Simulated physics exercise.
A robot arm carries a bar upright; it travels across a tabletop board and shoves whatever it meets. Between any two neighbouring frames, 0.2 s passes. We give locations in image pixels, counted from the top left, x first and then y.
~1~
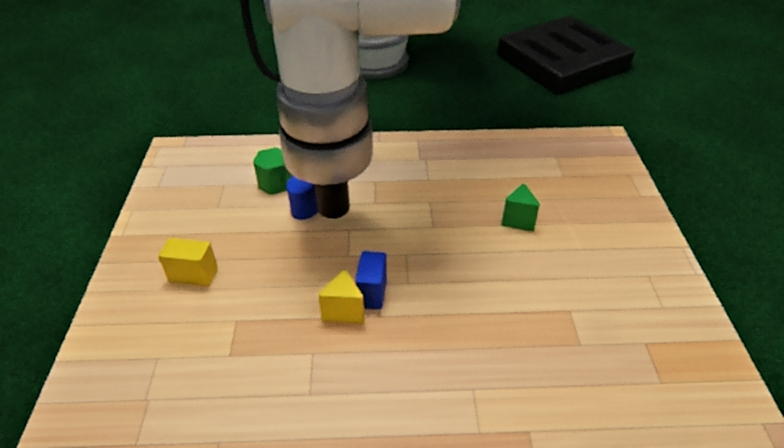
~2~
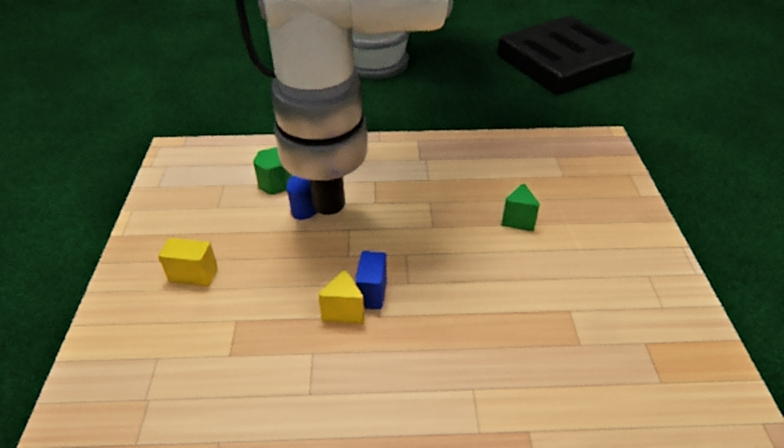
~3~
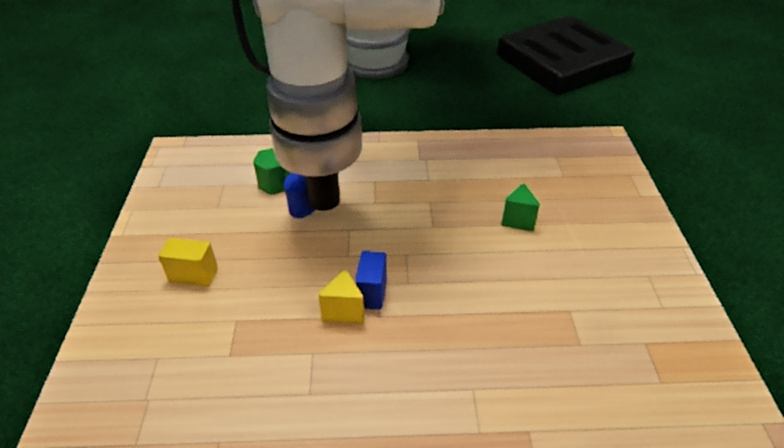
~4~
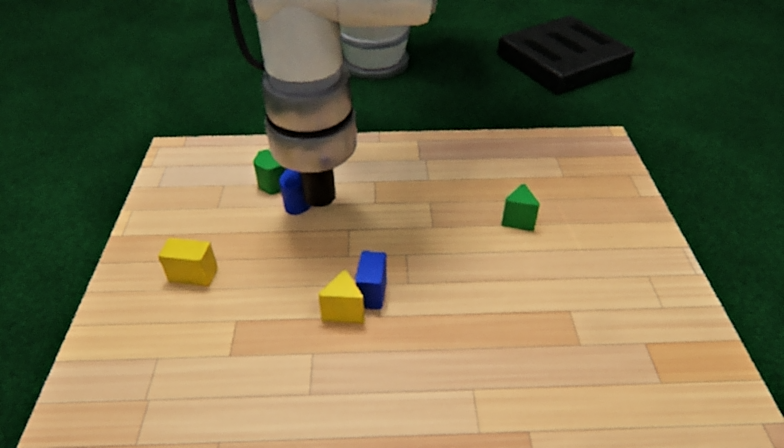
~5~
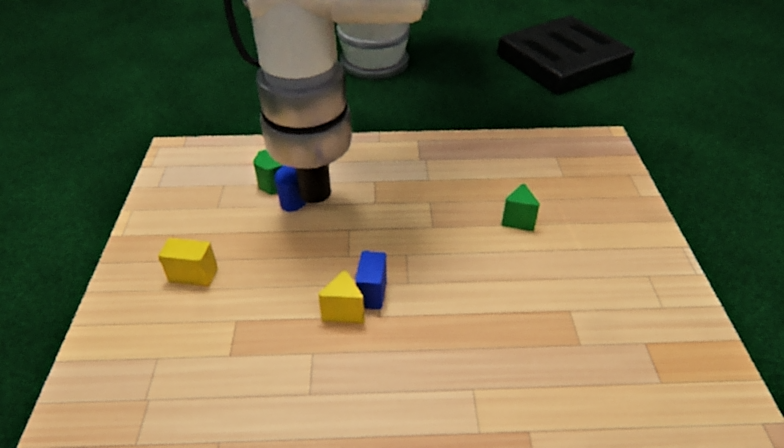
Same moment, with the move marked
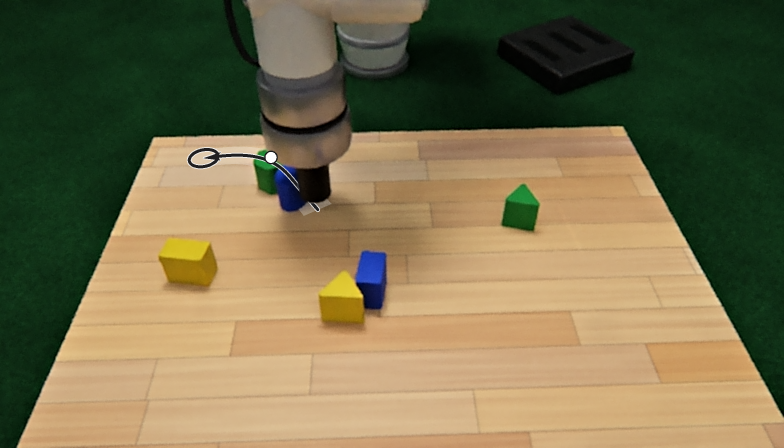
On a wooden tabletop, a robot arm moving slightly left and back, nudging a blue block toward a green six-sided block.
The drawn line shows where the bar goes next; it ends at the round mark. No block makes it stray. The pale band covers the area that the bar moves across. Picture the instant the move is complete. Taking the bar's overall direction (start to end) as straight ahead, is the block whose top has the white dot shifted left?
Answer: Yes.
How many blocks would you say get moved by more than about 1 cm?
Moved: 2.
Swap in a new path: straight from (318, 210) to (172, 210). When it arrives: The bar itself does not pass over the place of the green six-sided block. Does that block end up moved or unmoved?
Moved off its spot.
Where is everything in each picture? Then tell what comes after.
In the first frame, tip of the bar (334, 208), middles of tops, green six-sided block (271, 157), blue oval partly hidden.
In the second frame, bar (329, 204), nothing pushed.
In the third frame, bar (325, 200), blue oval (300, 180).
In the fourth frame, bar (320, 197), blue oval (295, 177).
In the fifth frame, bar (316, 193), green six-sided block (271, 157), blue oval (290, 174).
The line goes from (318, 210) by way of (292, 179) and (256, 157) to (204, 158); the dot is on the green six-sided block.
On the path given first. One third of the way, bar (288, 161); green six-sided block (234, 139), turned 15° anticlockwise; blue oval (259, 149), turned 20° anticlockwise.
Two thirds of the way, bar (252, 140); green six-sided block (201, 135), turned 15° clockwise; blue oval (228, 144), turned 65° anticlockwise.
At the end, bar (199, 142); green six-sided block (165, 141), turned 15° clockwise; blue oval (222, 147), turned 80° anticlockwise.
